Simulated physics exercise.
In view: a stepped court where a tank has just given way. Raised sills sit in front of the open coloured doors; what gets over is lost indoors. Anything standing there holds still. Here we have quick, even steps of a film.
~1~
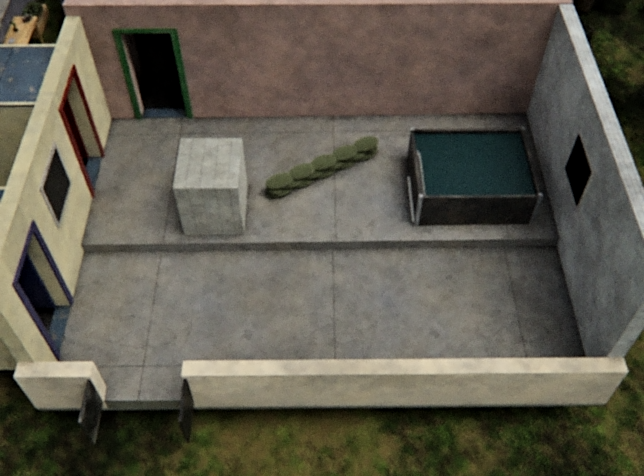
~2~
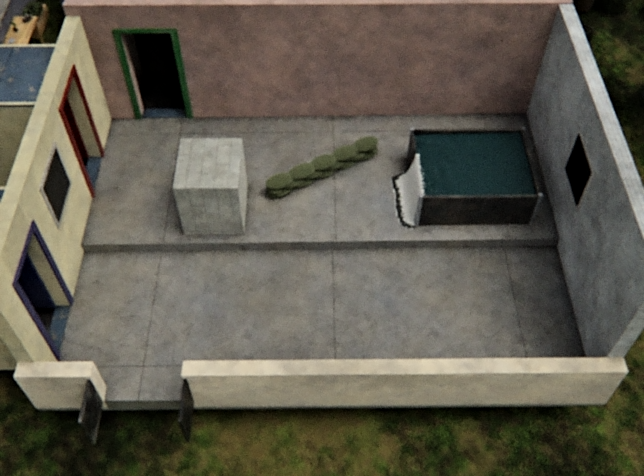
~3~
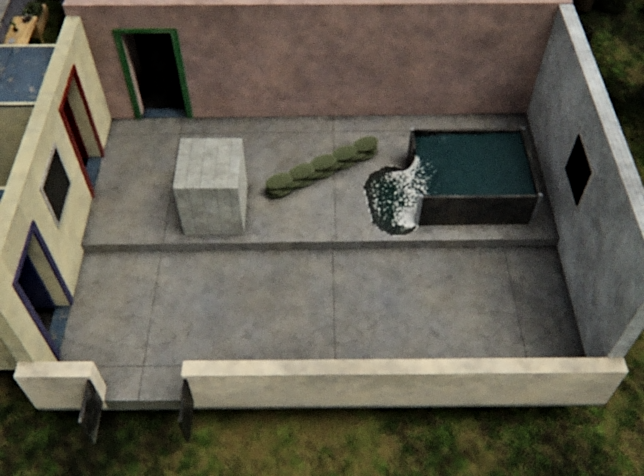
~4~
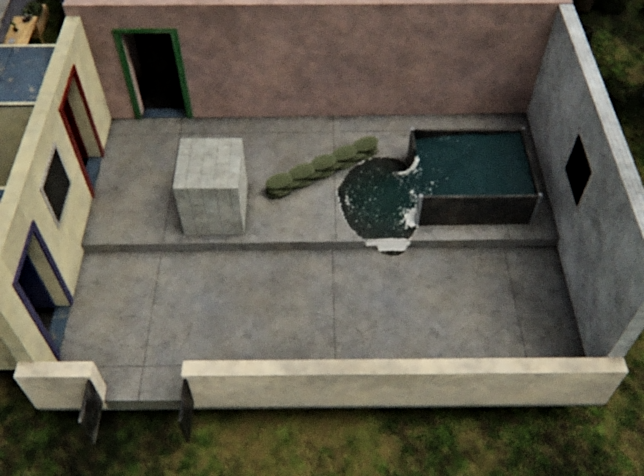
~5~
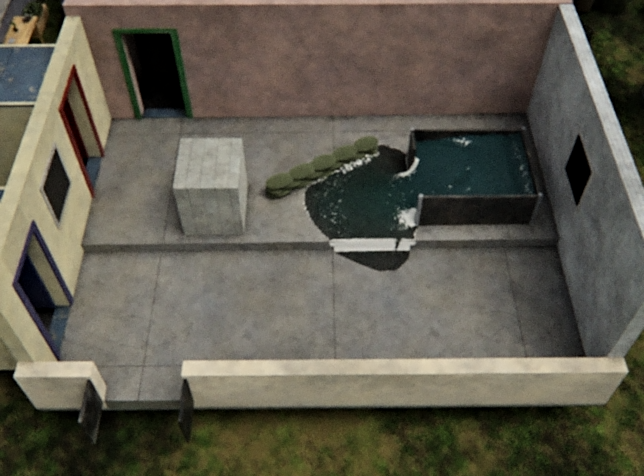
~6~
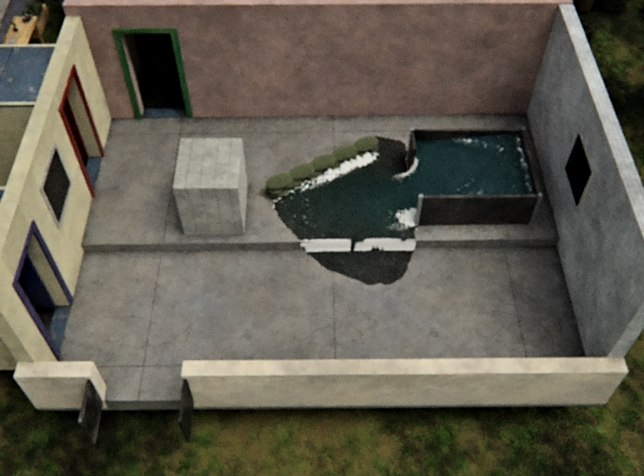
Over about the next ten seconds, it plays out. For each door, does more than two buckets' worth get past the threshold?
The green door will receive two buckets or fewer; the red door will receive two buckets or fewer; the blue door will receive over two buckets.
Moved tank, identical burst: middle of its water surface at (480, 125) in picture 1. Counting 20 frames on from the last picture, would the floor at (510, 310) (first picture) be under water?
Answer: Free of water.
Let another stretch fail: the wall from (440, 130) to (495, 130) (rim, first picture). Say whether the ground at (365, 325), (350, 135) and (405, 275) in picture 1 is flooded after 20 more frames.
In the order given: Untouched, swamped and untouched.
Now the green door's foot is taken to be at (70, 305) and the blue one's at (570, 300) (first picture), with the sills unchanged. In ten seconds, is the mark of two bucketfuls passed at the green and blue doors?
Then: The green one takes more, the blue one holds.
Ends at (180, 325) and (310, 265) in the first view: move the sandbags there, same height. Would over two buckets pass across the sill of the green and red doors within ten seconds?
Green door: Exceeds it; red door: Exceeds it.
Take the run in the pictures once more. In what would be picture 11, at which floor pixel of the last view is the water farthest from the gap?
Roughly at (195, 270).
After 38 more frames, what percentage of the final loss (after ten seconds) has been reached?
About 60 per cent.
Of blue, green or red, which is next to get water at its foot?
It's the blue one.
A moment on, water covers 20 % of the floor; the green door not reached, the red door not reached, the blue door not reached.
Next, water covers 35 % of the floor; the green door not reached, the red door not reached, the blue door not reached.
Then, water covers 45 % of the floor; the green door not reached, the red door not reached, the blue door under two buckets in.
Later, water covers 55 % of the floor; the green door wet at the sill, nothing in, the red door not reached, the blue door over two buckets in.
In the end, water covers 75 % of the floor; the green door wet at the sill, nothing in, the red door wet at the sill, nothing in, the blue door far over two buckets in.
